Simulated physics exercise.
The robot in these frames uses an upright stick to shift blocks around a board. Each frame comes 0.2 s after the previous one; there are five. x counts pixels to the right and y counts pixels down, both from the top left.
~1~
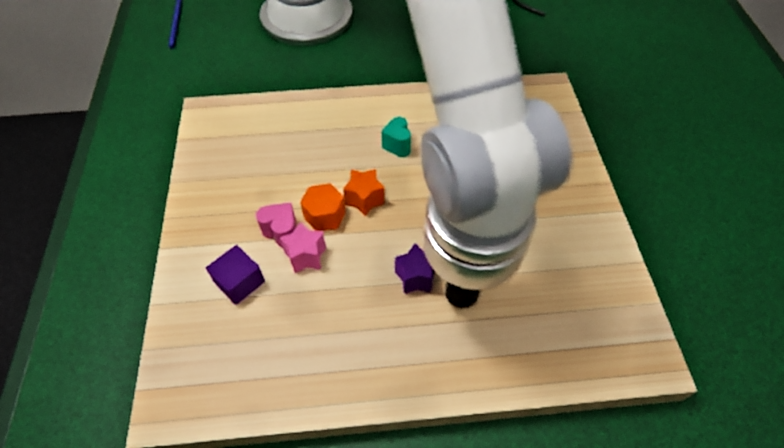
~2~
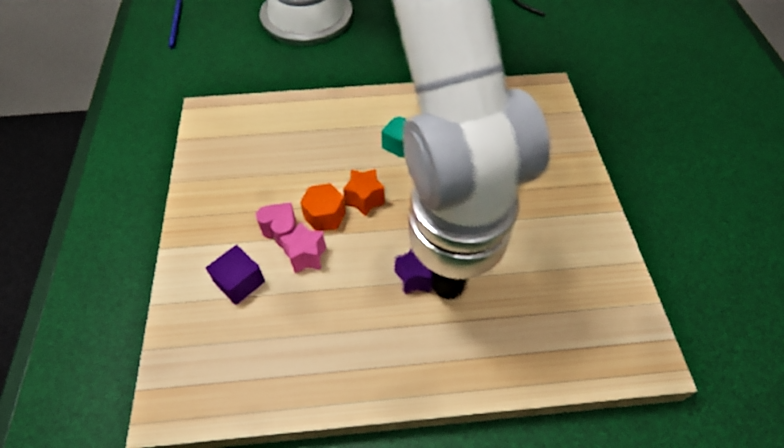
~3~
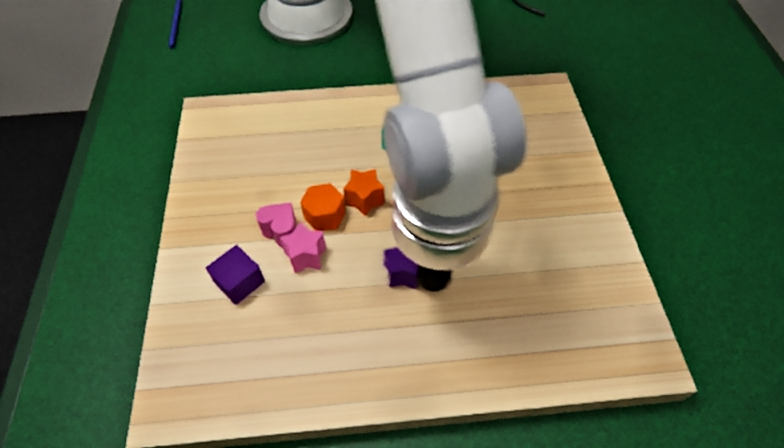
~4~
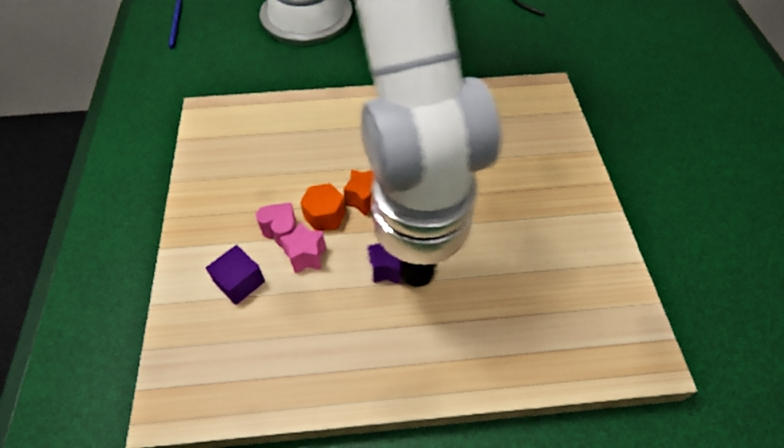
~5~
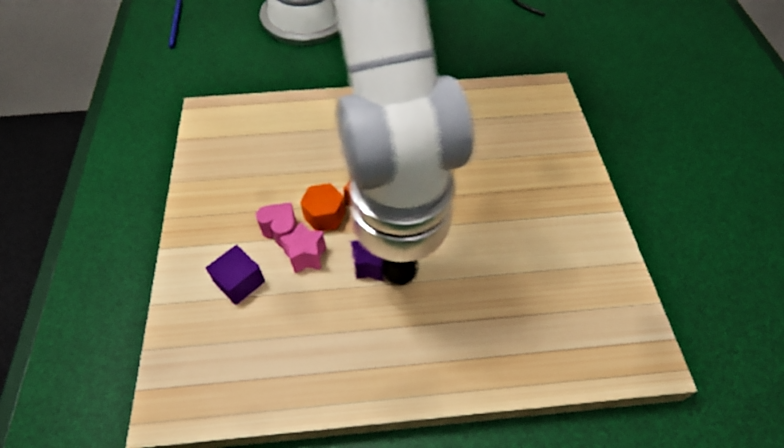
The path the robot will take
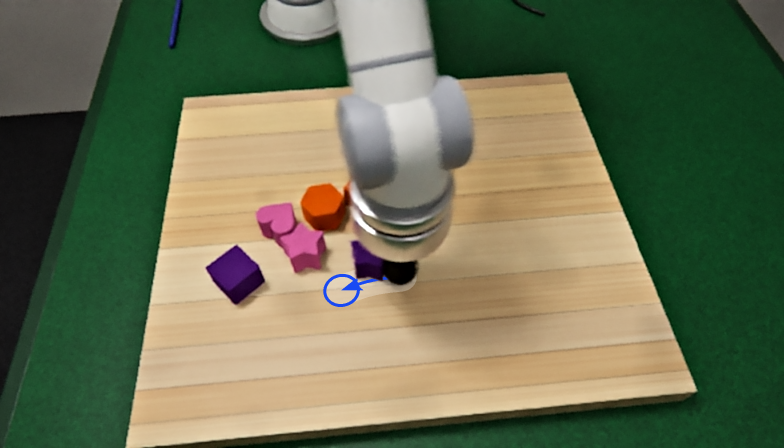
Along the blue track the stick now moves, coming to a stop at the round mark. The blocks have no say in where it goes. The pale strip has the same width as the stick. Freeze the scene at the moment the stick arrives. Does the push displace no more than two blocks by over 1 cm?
In short: Yes.
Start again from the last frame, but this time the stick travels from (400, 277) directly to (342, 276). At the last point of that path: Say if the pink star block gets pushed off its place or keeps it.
The pink star block is moved.
The line goes from (400, 277) by way of (380, 279) and (361, 283) to (342, 290).
On the path given first. Halfway along, stick (370, 275); purple star block (348, 245), turned 20° clockwise.
At the end, stick (341, 285); pink star block unmoved; purple star block (341, 244), turned 50° clockwise.
